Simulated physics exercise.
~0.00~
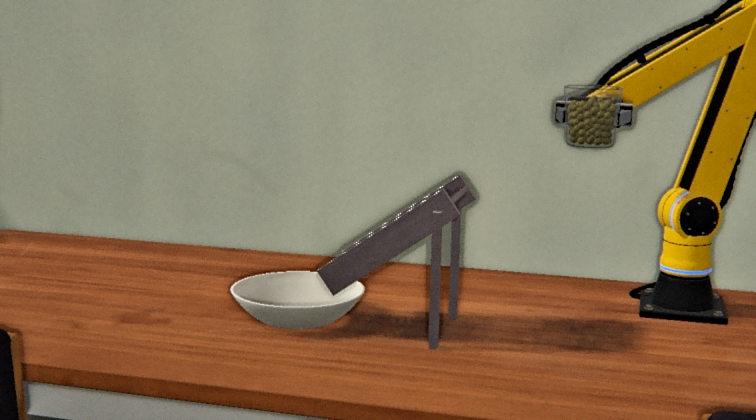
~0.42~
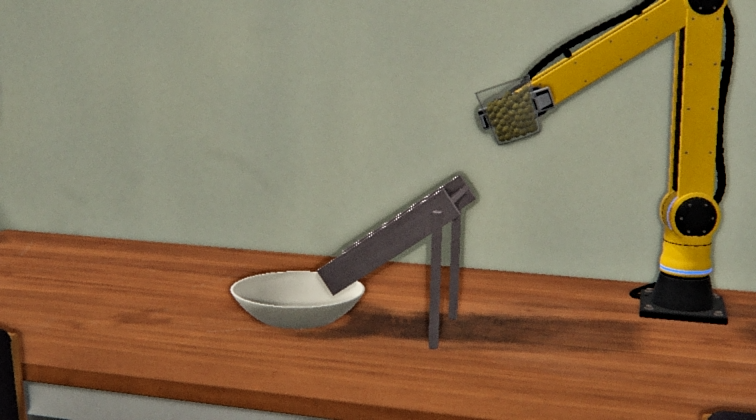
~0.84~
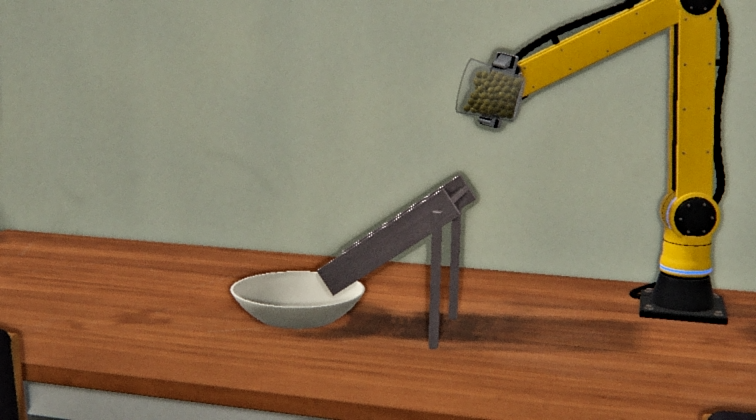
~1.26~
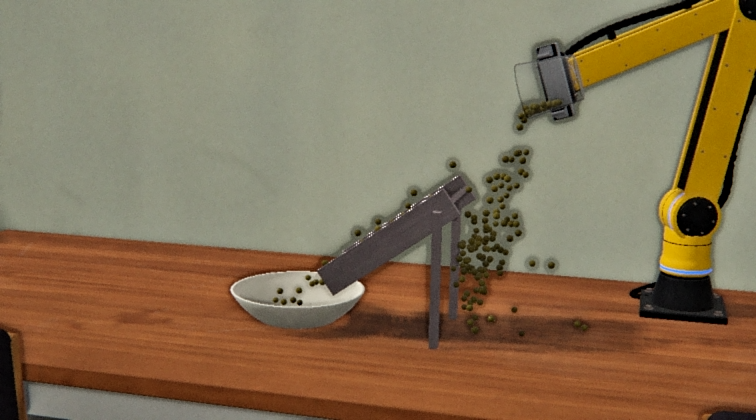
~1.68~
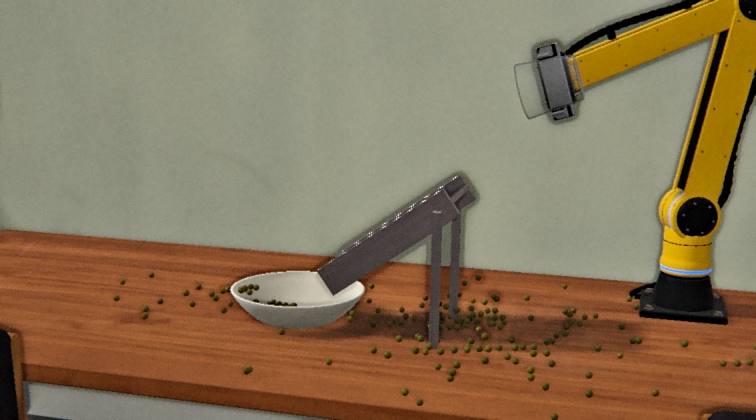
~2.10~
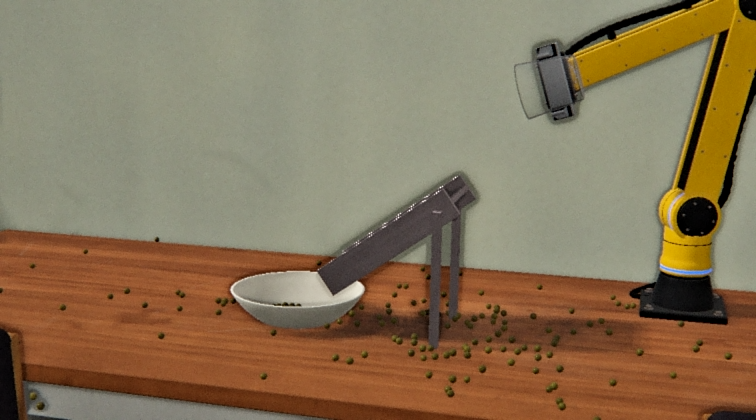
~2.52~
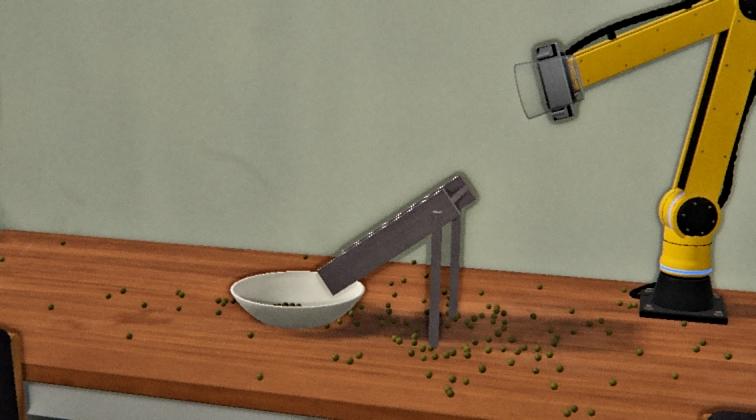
In this clip, a yellow robot arm moves a clear beaker of small olive-colored beads left above a sloped chute, then draws back right while tipping it. Some beads slide into the white bowl, but most spill and scatter across the wooden table, leaving the beaker empty.
